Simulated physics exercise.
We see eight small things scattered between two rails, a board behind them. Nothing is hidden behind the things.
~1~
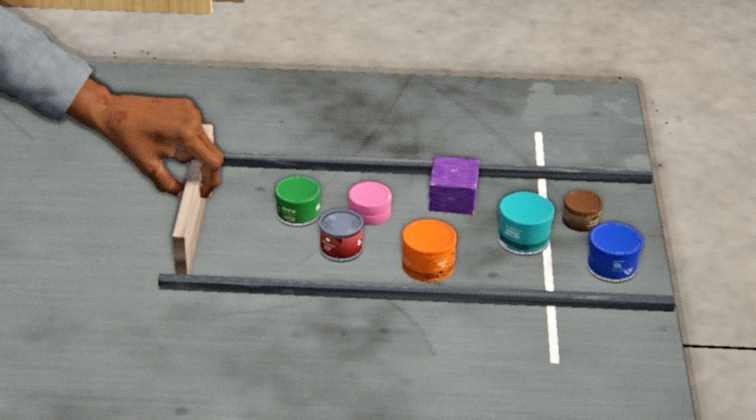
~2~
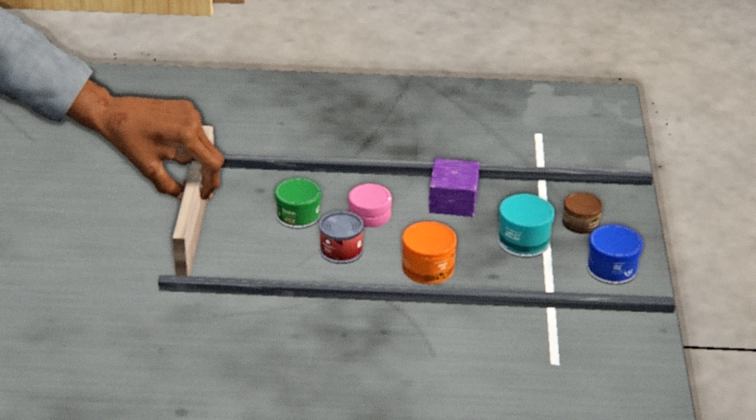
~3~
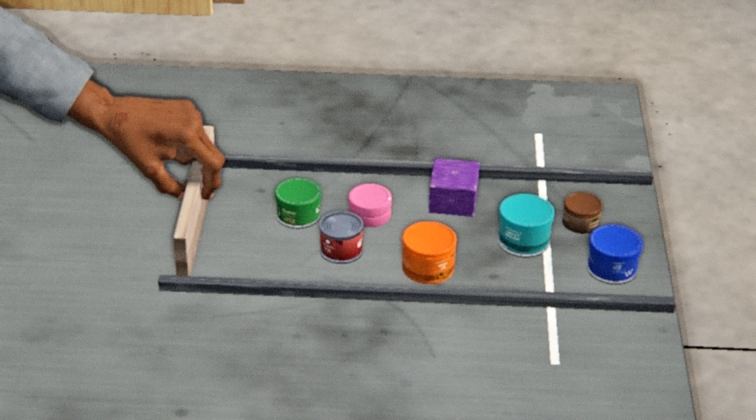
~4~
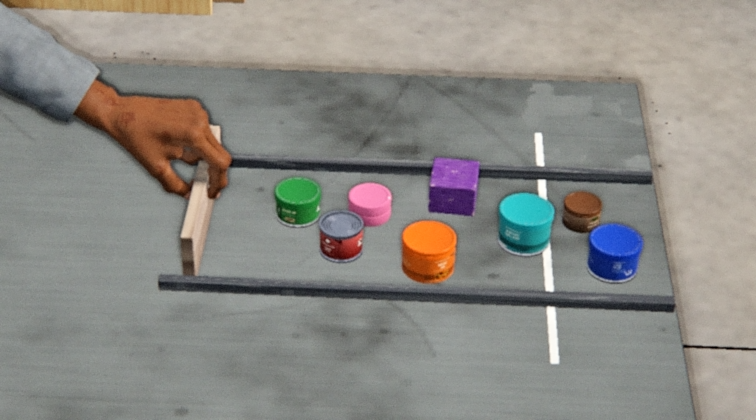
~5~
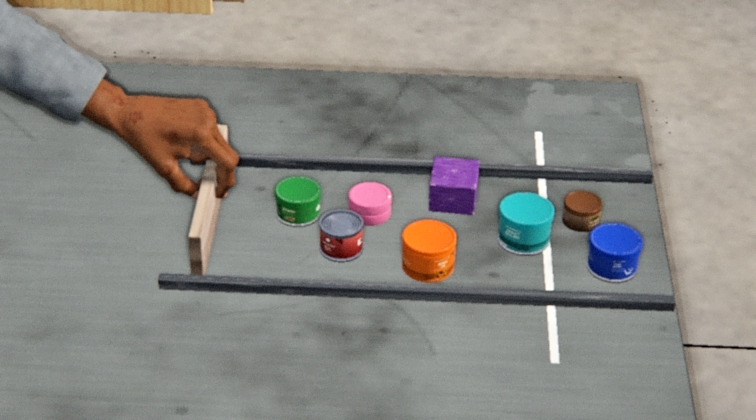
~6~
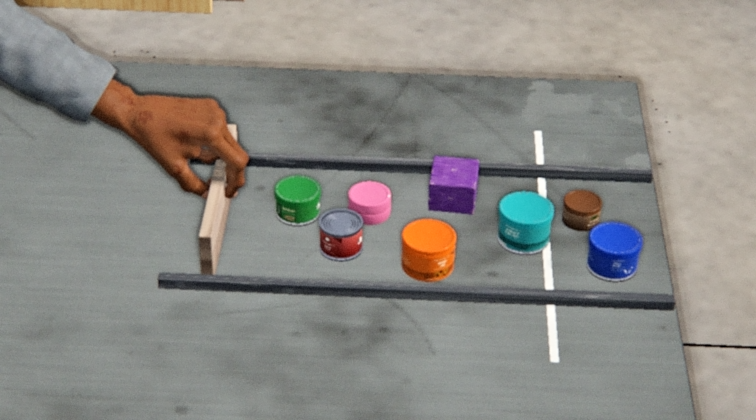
A hand slid a wooden board slightly to the right between two dark rails, while the colourful tubs and purple block in front of it, some near a white line, stayed still.
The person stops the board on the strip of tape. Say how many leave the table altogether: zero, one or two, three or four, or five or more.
Outcome: The number that fall off is zero.
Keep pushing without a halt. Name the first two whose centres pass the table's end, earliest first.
They are the brown tub, then the blue tin.
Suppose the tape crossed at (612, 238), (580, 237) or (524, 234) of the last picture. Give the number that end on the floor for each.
It would be 4, 1 and 0.
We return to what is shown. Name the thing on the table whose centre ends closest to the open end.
The brown tub.
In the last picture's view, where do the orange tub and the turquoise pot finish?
The orange tub at (576, 267), the turquoise pot at (615, 230).
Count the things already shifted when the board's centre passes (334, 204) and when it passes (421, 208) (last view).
First 3, then 6.
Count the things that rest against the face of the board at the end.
In contact: 4.
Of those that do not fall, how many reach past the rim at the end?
1 of them.
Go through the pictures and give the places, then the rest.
The first picture shows blue tin (614, 253); brown tub (582, 211); turquoise pot (525, 224); board (195, 199); tape (546, 236).
The second picture shows brown tub (582, 213); board (195, 201).
The third picture shows turquoise pot (525, 226); red pot (341, 238).
The fourth picture shows blue tin (614, 254); pink lid (370, 205).
The fifth picture shows brown tub (582, 212); green tin (298, 202).
The sixth picture shows blue tin (614, 252); brown tub (582, 211); turquoise pot (525, 224); board (220, 199); tape (546, 235).
A little later, none off yet; blue tin at rest near (614, 252); brown tub at rest near (582, 211); turquoise pot at rest near (525, 224).
Next, none off yet; blue tin at rest near (614, 252); brown tub at rest near (582, 211); turquoise pot shifted a little near (549, 228).
When it is over, the number that fall off is zero.
